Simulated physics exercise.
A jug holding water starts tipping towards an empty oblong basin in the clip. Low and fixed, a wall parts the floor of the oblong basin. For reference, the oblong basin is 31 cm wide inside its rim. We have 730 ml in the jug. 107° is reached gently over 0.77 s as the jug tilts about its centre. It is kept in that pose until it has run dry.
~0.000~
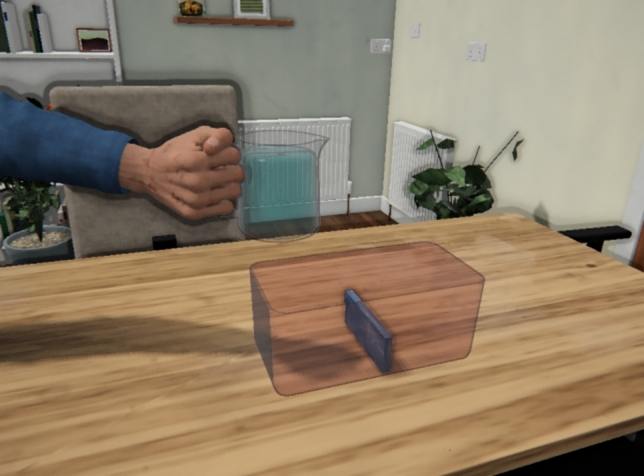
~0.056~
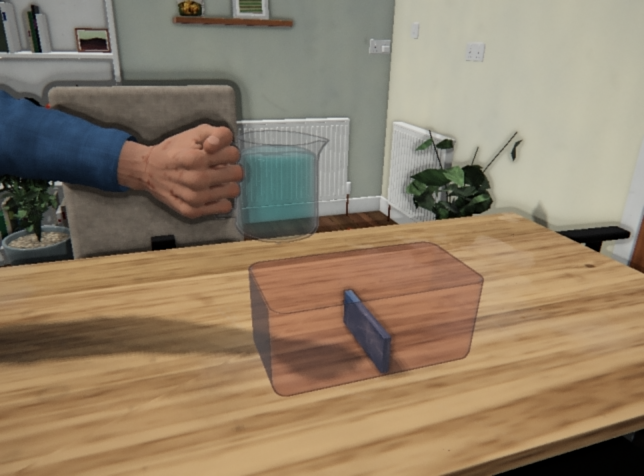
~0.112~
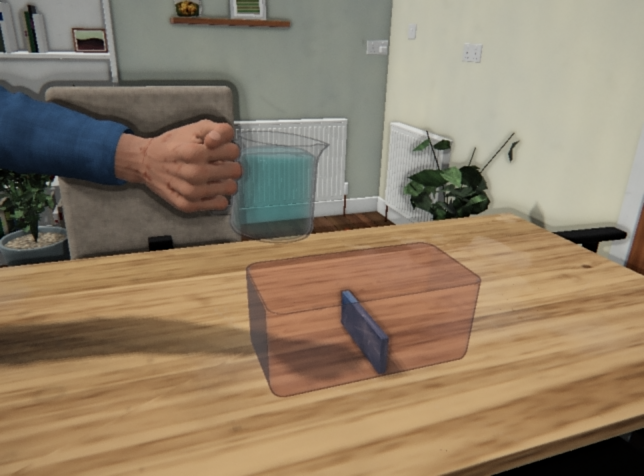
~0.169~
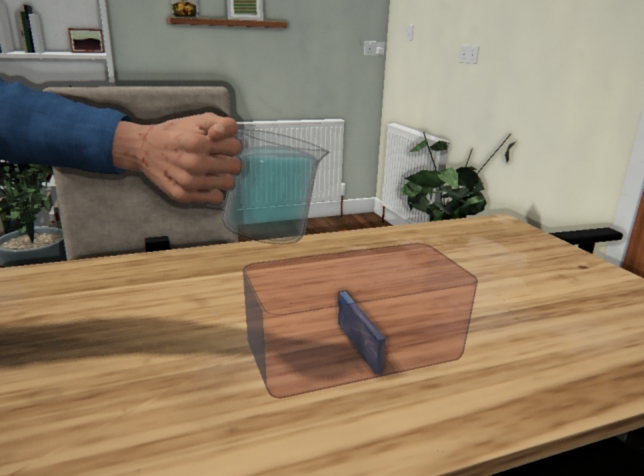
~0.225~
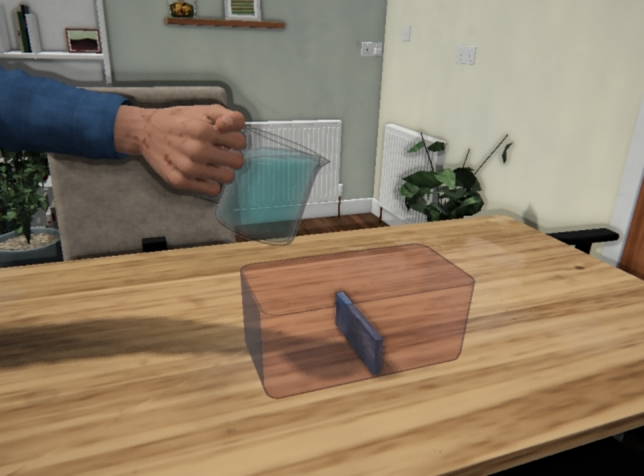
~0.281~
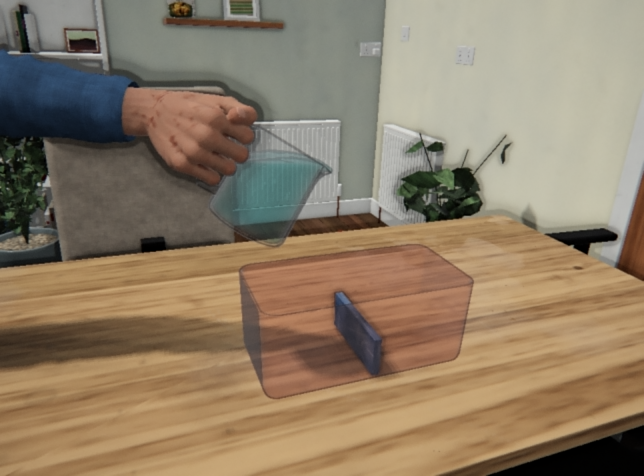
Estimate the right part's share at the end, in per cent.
Roughly 51 per cent is in the right part.
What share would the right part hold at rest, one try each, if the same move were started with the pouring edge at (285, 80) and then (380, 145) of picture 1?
Near 0 in a hundred on the first go and near 95 in a hundred on the second.
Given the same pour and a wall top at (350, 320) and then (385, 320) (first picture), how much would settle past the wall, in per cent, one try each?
I'd say 85 percent on the first go, 5 percent on the next.
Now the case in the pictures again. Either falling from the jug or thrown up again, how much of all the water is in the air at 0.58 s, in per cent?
Roughly 24 percent.
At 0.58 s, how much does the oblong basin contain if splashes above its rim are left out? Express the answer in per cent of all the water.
Roughly 14 percent of it.
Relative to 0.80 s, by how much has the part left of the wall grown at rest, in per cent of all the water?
Near 26 percent, give or take.
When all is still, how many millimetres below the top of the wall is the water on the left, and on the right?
On the left it's about 44 mm; on the right, about 42 mm.
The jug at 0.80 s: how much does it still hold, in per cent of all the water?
Close to 18 percent of the whole amount.
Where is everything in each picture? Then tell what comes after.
In the first frame, it leans 0°; its right rim is at (329, 137); the water meets the walls at (239, 154) and (315, 150); the oblong basin's rim runs from (260, 288) to (459, 260); the wall's top is at (367, 313).
In the second frame, it leans 1°; its right rim is at (329, 138); the water meets the walls at (239, 154) and (314, 151).
In the third frame, it leans 5°; its right rim is at (329, 143); the water meets the walls at (238, 154) and (314, 152).
In the fourth frame, it leans 12°; its right rim is at (329, 150); the water meets the walls at (237, 157) and (315, 154).
In the fifth frame, it leans 21°; its right rim is at (330, 160); the water meets the walls at (232, 171) and (321, 157).
In the sixth frame, it leans 31°; its right rim is at (331, 172); the water meets the walls at (224, 178) and (323, 164); 1 per cent is over the edge.
After 0.58 s the tilt is 91° and 63 per cent is still to pour, 2 is left of the wall and 12 right of it.
After 0.80 s the tilt is 107° and 18 per cent is still to pour, 23 is left of the wall and 43 right of it.
After 1.02 s the tilt is 107° and 3 per cent is still to pour, 43 is left of the wall and 50 right of it.
After 1.27 s the tilt is 107° and 0 per cent is still to pour, 48 is left of the wall and 51 right of it.
In the end 49 per cent lies left of the wall, 51 right of it and 1 outside.
